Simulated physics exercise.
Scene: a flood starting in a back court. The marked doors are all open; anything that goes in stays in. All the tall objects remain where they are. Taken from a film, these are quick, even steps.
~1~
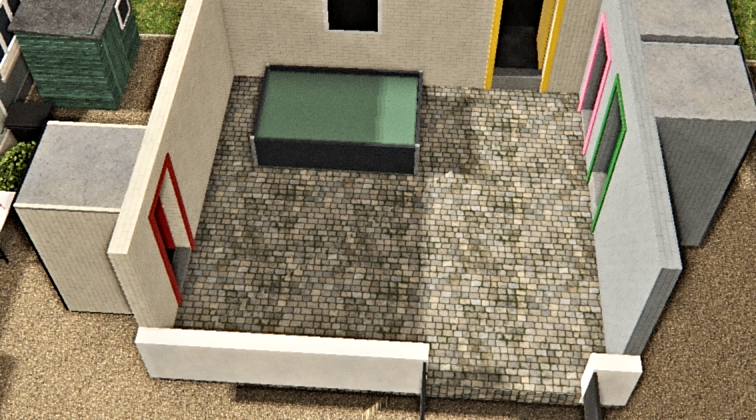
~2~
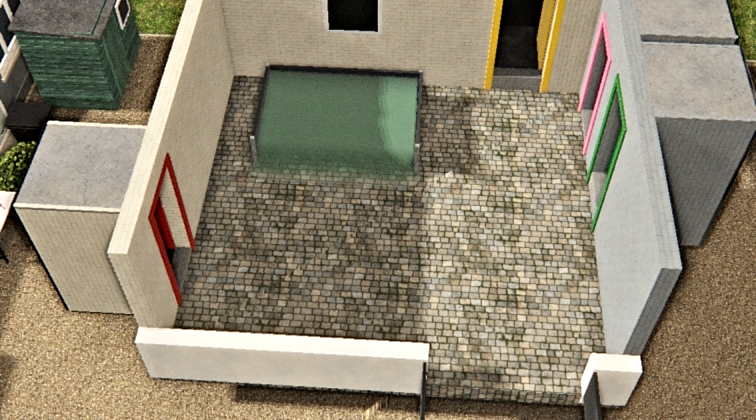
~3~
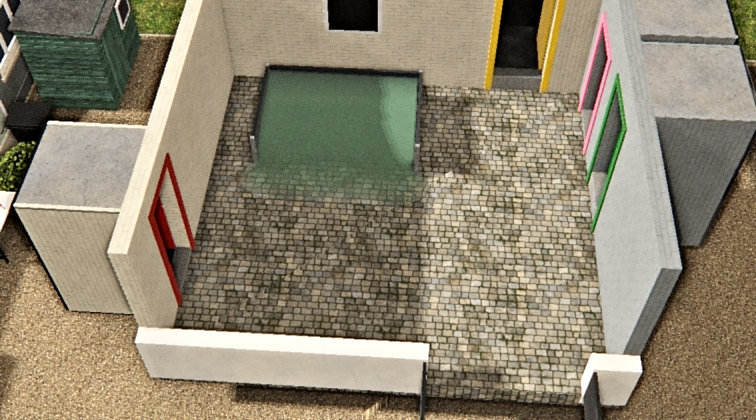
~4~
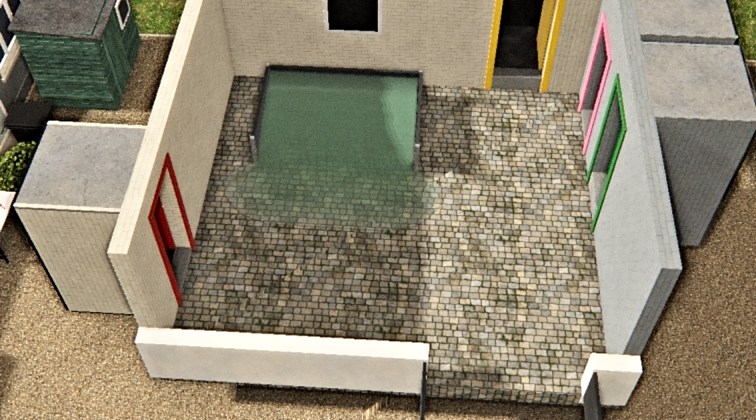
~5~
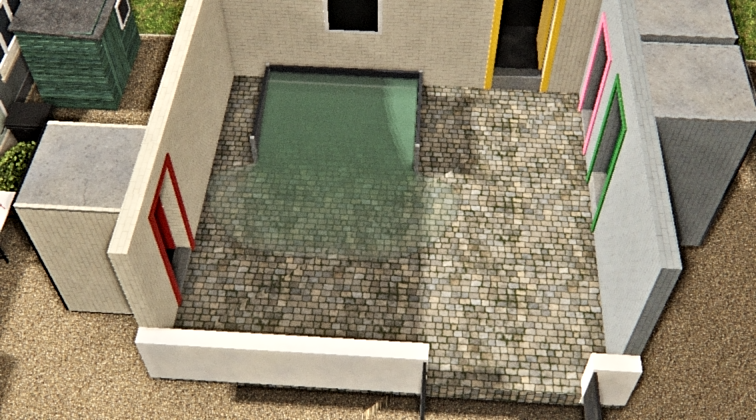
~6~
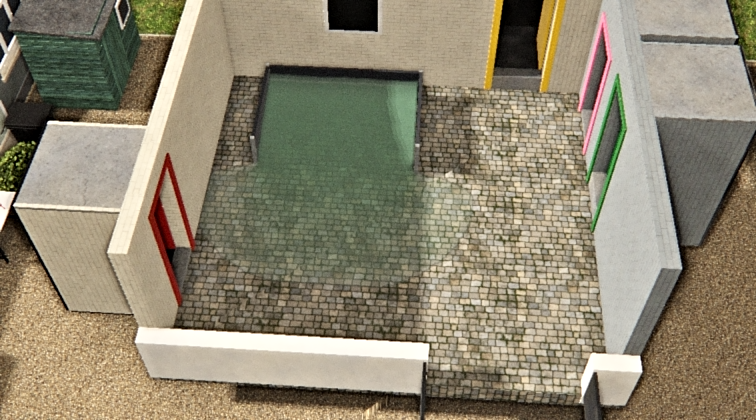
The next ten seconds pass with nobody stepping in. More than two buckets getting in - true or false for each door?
Pink door: False; green door: False; red door: True; yellow door: False.
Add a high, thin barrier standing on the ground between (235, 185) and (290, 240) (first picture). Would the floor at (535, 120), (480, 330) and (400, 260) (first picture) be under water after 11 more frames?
Taking the points in the order given, they are high and dry, inundated and inundated.
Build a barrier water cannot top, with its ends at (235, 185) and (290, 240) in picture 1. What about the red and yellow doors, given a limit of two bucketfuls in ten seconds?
The red door stays within, the yellow door stays within.
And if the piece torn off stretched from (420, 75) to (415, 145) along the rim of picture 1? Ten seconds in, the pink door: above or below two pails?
As I see it, the pink door surpasses the limit.
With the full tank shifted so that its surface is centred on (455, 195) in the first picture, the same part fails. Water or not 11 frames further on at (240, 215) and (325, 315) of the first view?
Unflooded, then submerged.
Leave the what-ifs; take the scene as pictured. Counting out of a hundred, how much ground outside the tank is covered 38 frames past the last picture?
Roughly 80 percent.
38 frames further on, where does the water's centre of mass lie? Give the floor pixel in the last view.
Near (388, 252) in the last view.
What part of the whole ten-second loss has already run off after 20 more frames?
I'd say about 30 per cent.
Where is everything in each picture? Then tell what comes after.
The first frame shows the tank at (340, 108) is whole and still.
In the second frame, the front is at (252, 167), out from the gap at (336, 160).
In the third frame, the front is at (245, 183), out from the gap at (336, 161).
In the fourth frame, the front is at (231, 196), out from the gap at (336, 162).
In the fifth frame, the front is at (217, 213), out from the gap at (336, 162).
In the sixth frame, the front is at (409, 274), out from the gap at (336, 162).
A moment on, water covers 50 % of the floor; the pink door not reached, the green door not reached, the red door wet at the sill, nothing in, the yellow door not reached.
Next, water covers 55 % of the floor; the pink door not reached, the green door not reached, the red door wet at the sill, nothing in, the yellow door not reached.
Then, water covers 60 % of the floor; the pink door not reached, the green door not reached, the red door under two buckets in, the yellow door not reached.
Later, water covers 80 % of the floor; the pink door wet at the sill, nothing in, the green door wet at the sill, nothing in, the red door over two buckets in, the yellow door not reached.
In the end, water covers 95 % of the floor; the pink door under two buckets in, the green door wet at the sill, nothing in, the red door over two buckets in, the yellow door wet at the sill, nothing in.
